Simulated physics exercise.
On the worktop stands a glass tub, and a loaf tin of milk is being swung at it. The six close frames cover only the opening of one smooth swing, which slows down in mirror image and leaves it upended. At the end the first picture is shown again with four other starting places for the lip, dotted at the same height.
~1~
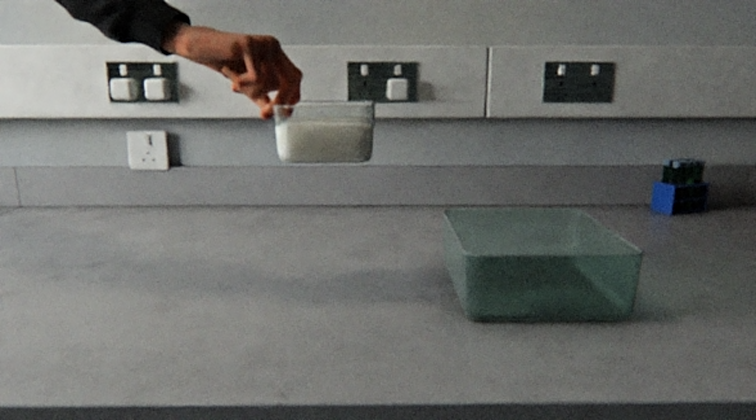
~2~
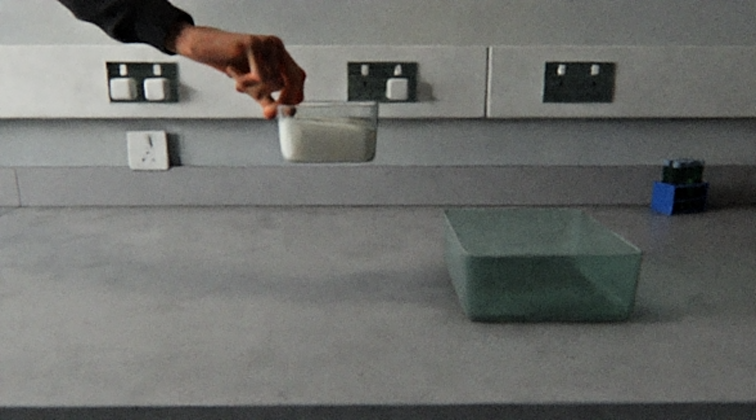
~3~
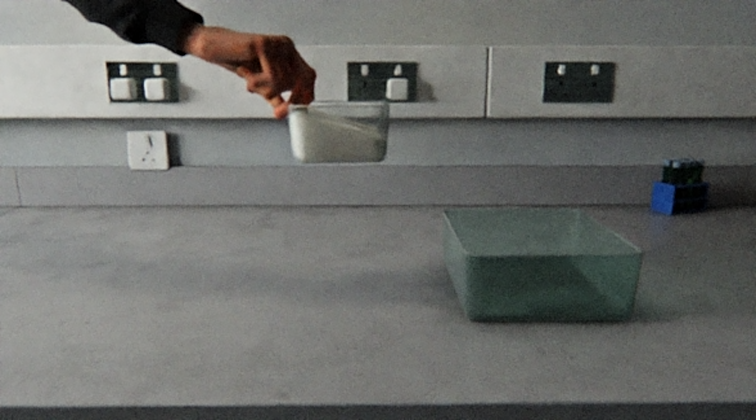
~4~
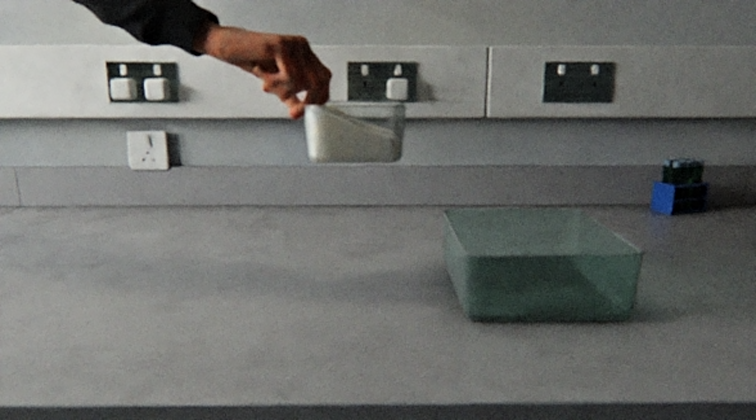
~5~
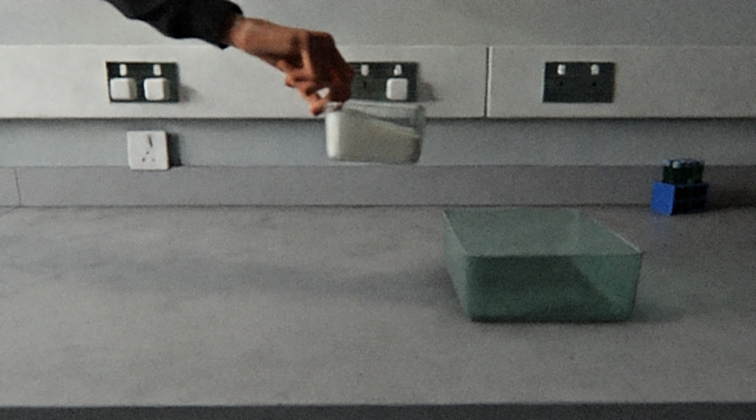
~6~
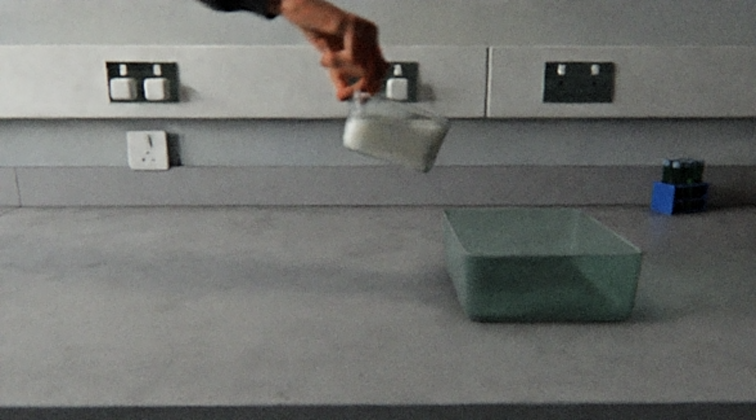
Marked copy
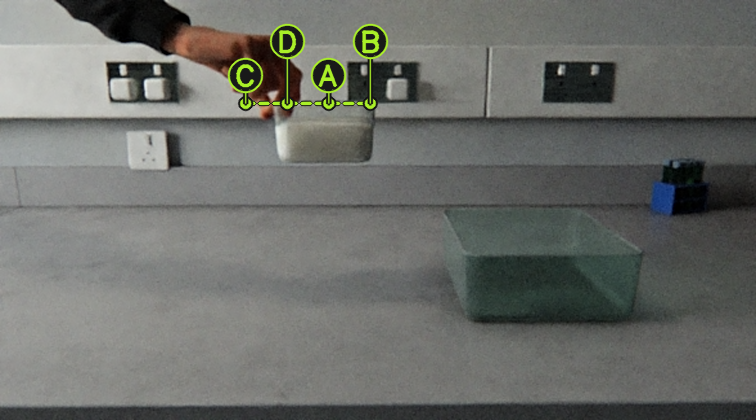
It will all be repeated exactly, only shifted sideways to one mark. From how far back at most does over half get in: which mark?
The limit is A.
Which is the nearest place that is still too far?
It is D.
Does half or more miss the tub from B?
No.
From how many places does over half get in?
Two of them.
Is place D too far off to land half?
Yes, that goes wrong.
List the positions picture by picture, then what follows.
Upright, lip at (372, 103); tub from (463, 317) to (631, 317); nothing has left yet.
Upright, lip at (376, 103); nothing has left yet.
Upright, lip at (386, 103); nothing has left yet.
Upright, lip at (401, 103); nothing has left yet.
Tipped about 4°, lip at (421, 106); nothing has left yet.
Tipped about 18°, lip at (444, 119); nothing has left yet.
On the marked copy, A at (328, 103); B at (370, 103); C at (245, 103); D at (287, 103).
With A, about 66 % lands in the tub, 24 % falls short and 10 % goes beside or beyond.
With B, about 83 % lands in the tub, 3 % falls short and 14 % goes beside or beyond.
With C, about 0 % lands in the tub, 99 % falls short.
With D, about 24 % lands in the tub, 73 % falls short and 3 % goes beside or beyond.
